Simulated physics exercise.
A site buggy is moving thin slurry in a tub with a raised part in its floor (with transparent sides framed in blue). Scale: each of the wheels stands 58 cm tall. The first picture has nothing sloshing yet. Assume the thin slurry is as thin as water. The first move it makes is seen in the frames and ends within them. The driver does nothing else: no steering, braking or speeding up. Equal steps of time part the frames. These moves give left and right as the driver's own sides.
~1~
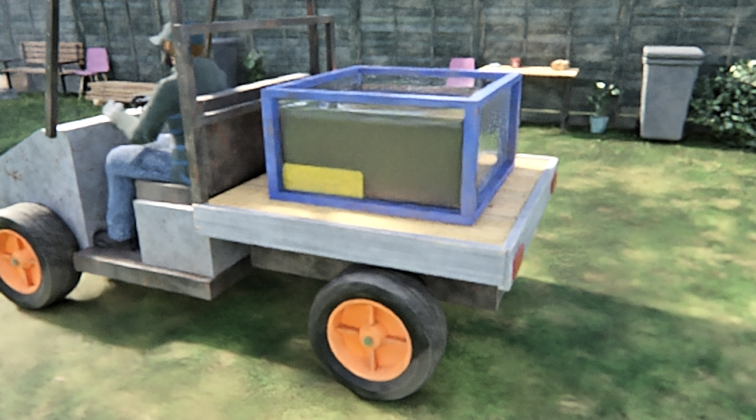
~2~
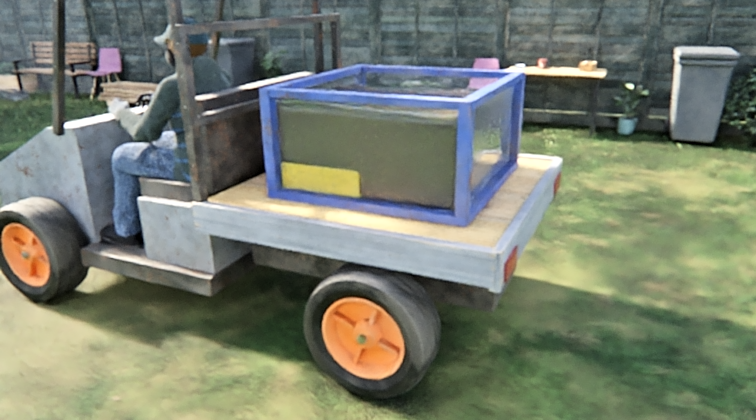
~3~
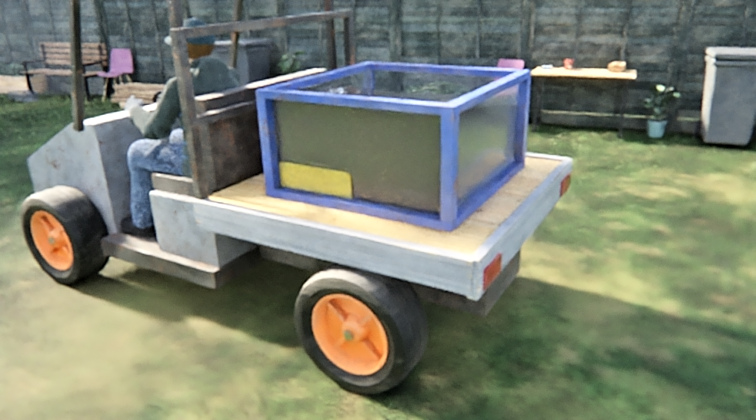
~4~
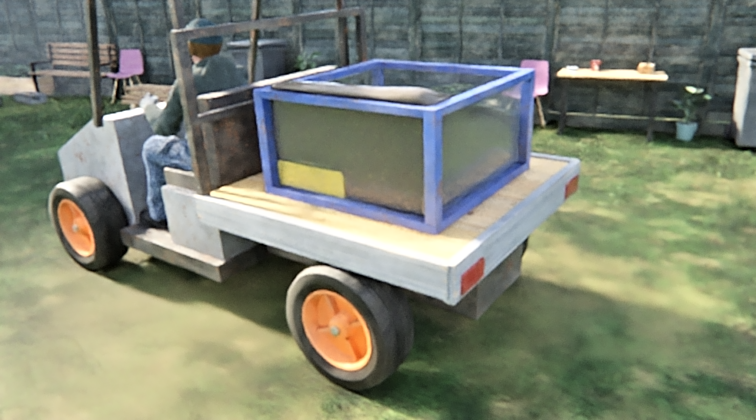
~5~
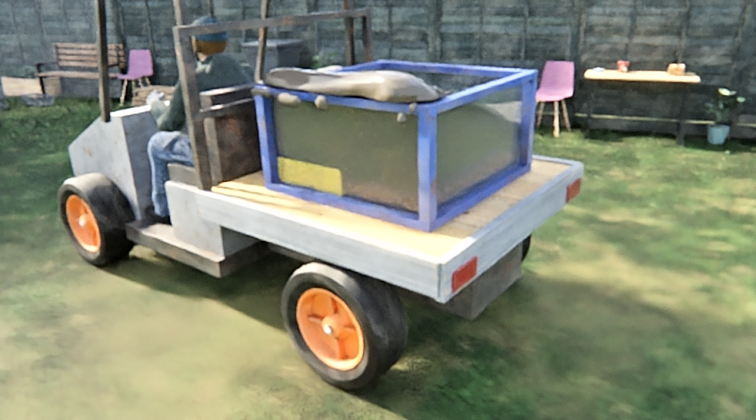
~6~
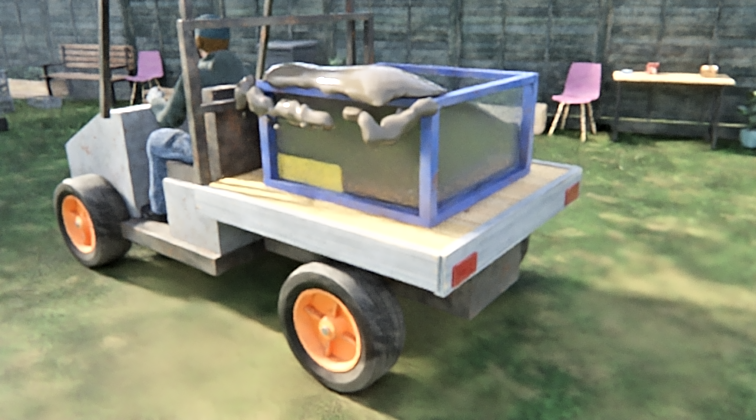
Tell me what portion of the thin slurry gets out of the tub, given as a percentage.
A portion of about 11 per cent gets out.
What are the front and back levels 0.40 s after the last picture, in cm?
Approx. 42 cm front, approx. 38 cm back.
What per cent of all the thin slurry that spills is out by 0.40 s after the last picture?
I'd say somewhere near 50 per cent.
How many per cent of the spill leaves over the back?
Some 0 per cent of it.
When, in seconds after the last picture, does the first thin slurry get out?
About 0.1 seconds.
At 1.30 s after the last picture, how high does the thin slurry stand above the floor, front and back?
The front reads 36 cm and the back reads 34 cm.
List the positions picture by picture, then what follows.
Level at the front (301, 104); level at the back (454, 114); still flat; edge of the step at (321, 169); the front is on the left, levels are read along the near wall; a wheel hub at (365, 346), in the first frame.
Level at the front (300, 100); still flat, in the second frame.
Rising 8° towards the near side, in the third frame.
Level at the front (292, 79); level at the back (424, 89); rising 18° towards the near side, in the fourth frame.
Level at the front (291, 66); level at the back (420, 78); rising 24° towards the near side, in the fifth frame.
Level at the front (294, 60); level at the back (423, 81); rising 24° towards the near side; a wheel hub at (320, 335), in the sixth frame.
Then, 0.40 s later than the final frame, front 41 cm, middle 39 cm, back 38 cm above the lowest part of the floor; the loss stands at 6 per cent, over the near side.
Then, 0.80 s later than the final frame, front 34 cm, middle 33 cm, back 34 cm above the lowest part of the floor; the loss stands at 6 per cent, over the near side.
Then, 1.30 s later than the final frame, front 37 cm, middle 36 cm, back 35 cm above the lowest part of the floor; the loss stands at 7 per cent, over the near side.
Then, 2.98 s later than the final frame, the loss stands at 11 per cent, over the near side, 25 of 234 litres.
